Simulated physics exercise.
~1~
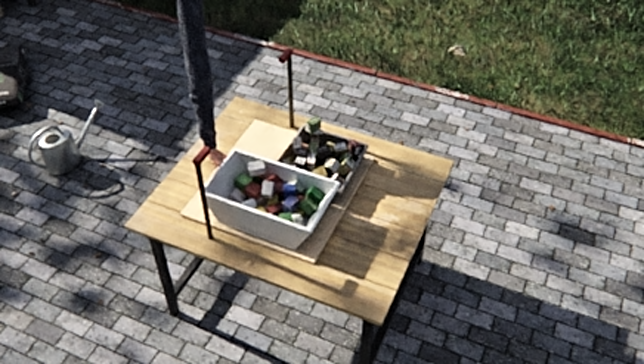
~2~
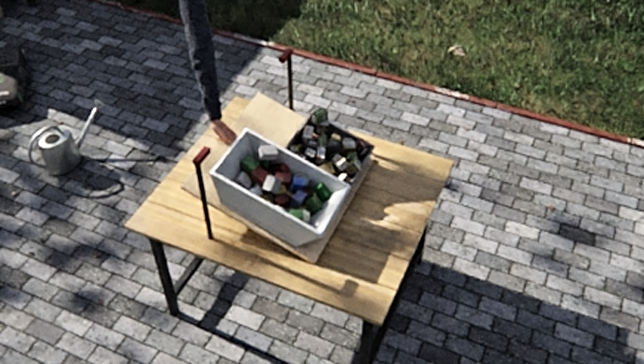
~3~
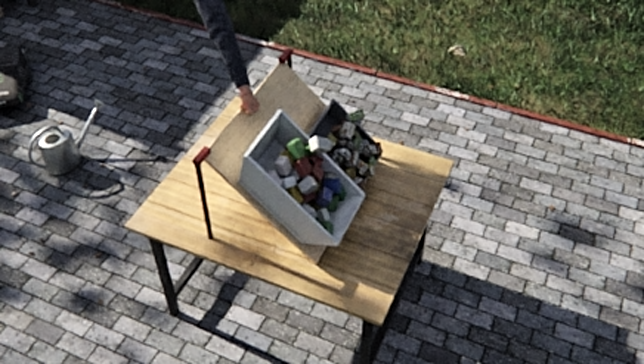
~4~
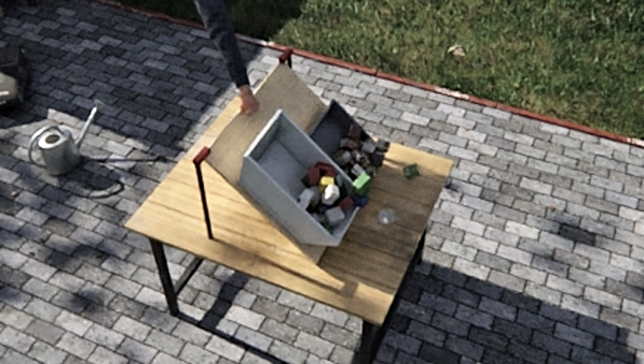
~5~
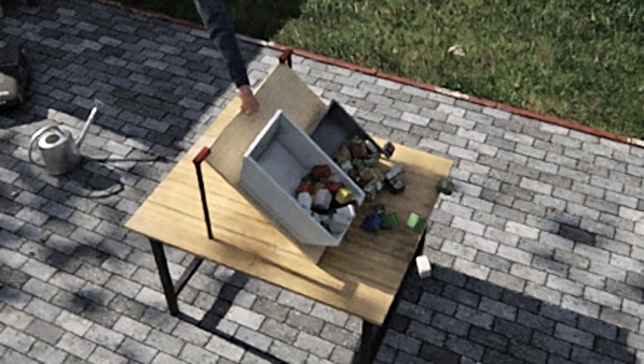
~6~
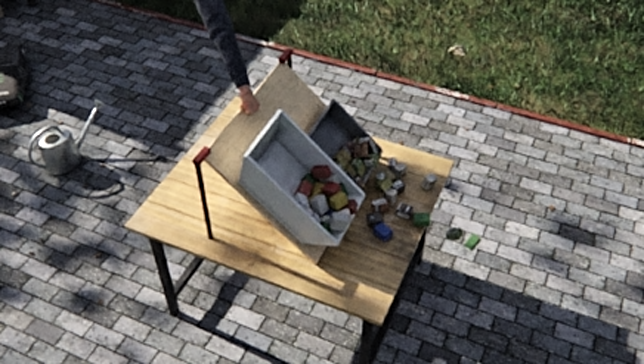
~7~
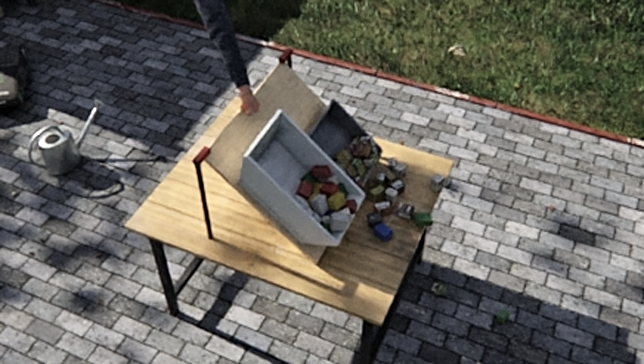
A hand in a dark sleeve grips the left end of a board on a wooden table, which stands on grey paving beside grass, seen from above. On the board sit a white crate of colourful blocks in front and a darker crate of small cartons behind, with a pale watering can off to the left. The hand lifts the board sharply until it leans steeply against two red-topped posts. The crates tip right and pieces tumble over their low ends, scattering across the table. A few drop off the right edge onto the paving, while many stay heaped inside the tilted crates.
